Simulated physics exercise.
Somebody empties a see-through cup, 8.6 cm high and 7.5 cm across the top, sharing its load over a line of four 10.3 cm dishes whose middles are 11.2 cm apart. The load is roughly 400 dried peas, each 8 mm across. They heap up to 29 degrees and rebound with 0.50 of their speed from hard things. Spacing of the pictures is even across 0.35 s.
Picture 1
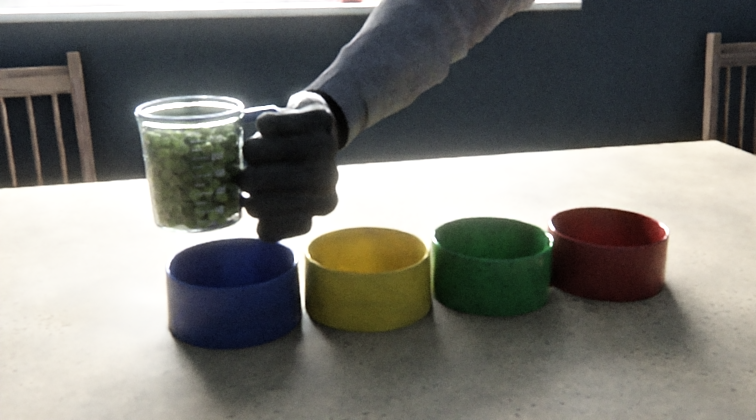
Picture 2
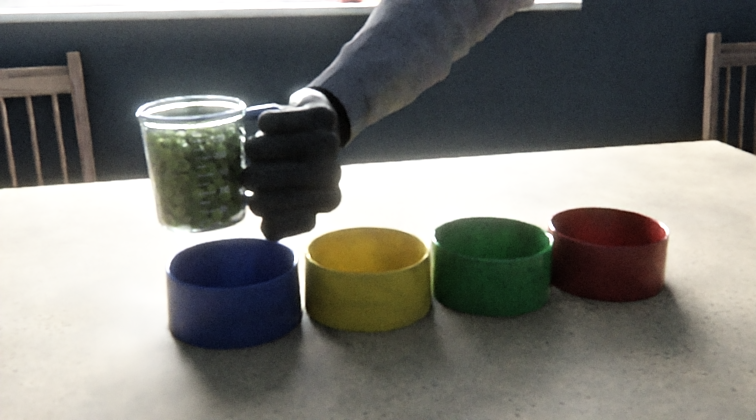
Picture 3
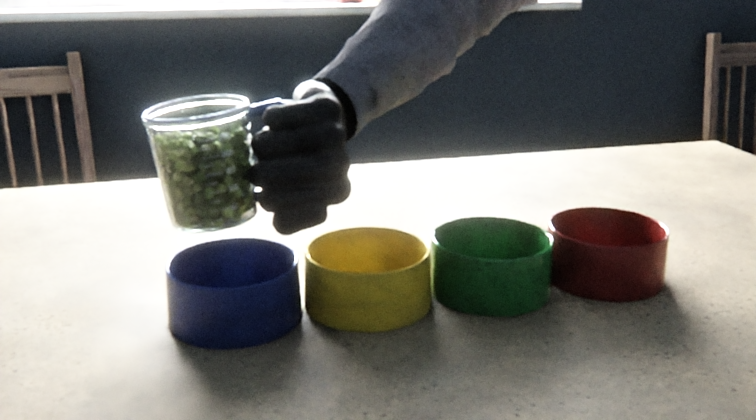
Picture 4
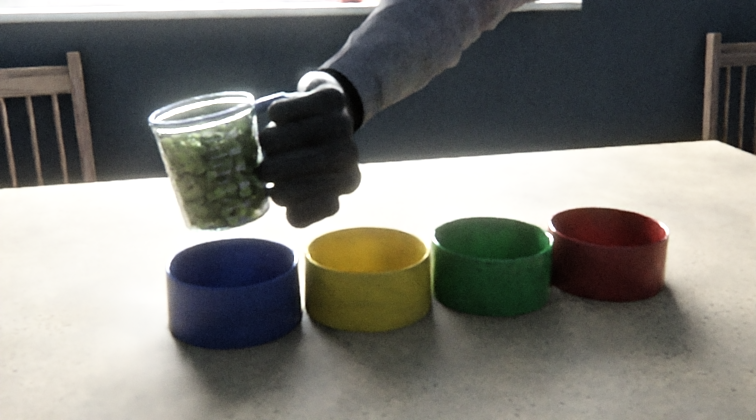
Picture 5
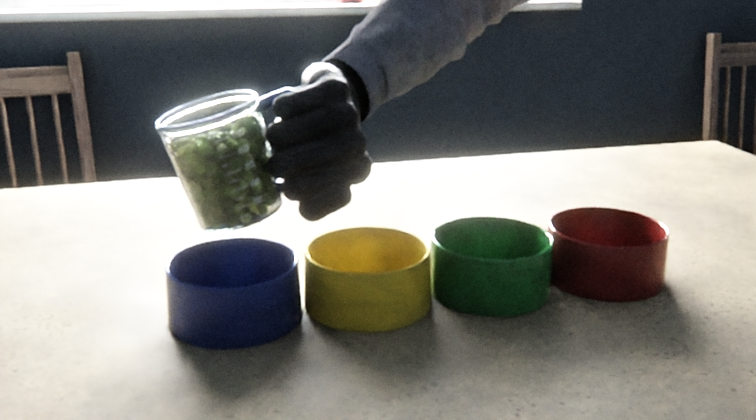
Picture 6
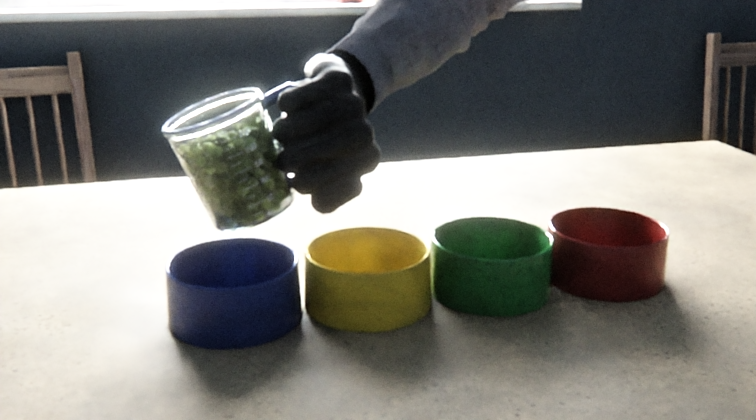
A dark-gloved hand holding a clear cup of small green pieces moves slightly to the right above a blue dish, gradually tilting the cup to the left, while blue, yellow, green and red dishes stay still on the table.
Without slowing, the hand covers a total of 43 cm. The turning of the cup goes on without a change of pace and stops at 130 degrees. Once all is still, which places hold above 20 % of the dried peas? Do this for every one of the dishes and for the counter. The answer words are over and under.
Red: Under. Blue: Under. Green: Under. Yellow: Over. Counter: Under.
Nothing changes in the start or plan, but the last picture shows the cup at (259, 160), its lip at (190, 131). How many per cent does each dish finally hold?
It'd finish with red at 0, blue at 0, green at 70 and yellow at 20.
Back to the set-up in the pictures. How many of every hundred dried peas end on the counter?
The answer is roughly 0 per cent.
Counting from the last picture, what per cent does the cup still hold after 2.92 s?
About 0 %.
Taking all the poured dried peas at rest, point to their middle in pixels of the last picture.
At about (368, 278).
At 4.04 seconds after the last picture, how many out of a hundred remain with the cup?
0 per cent.
Then, 1.75 s after the last picture, tilt 130 degrees; cup holds 0 %, blue 5 %, yellow 95 %.
Then, 2.92 s after the last picture, tilt 130 degrees; cup holds 0 %, blue 5 %, yellow 95 %.
Then, 4.04 s after the last picture, tilt 130 degrees; cup holds 0 %, blue 5 %, yellow 95 %.
In the end, red 0 %, blue 5 %, green 0 %, yellow 95 %, counter 0 %.
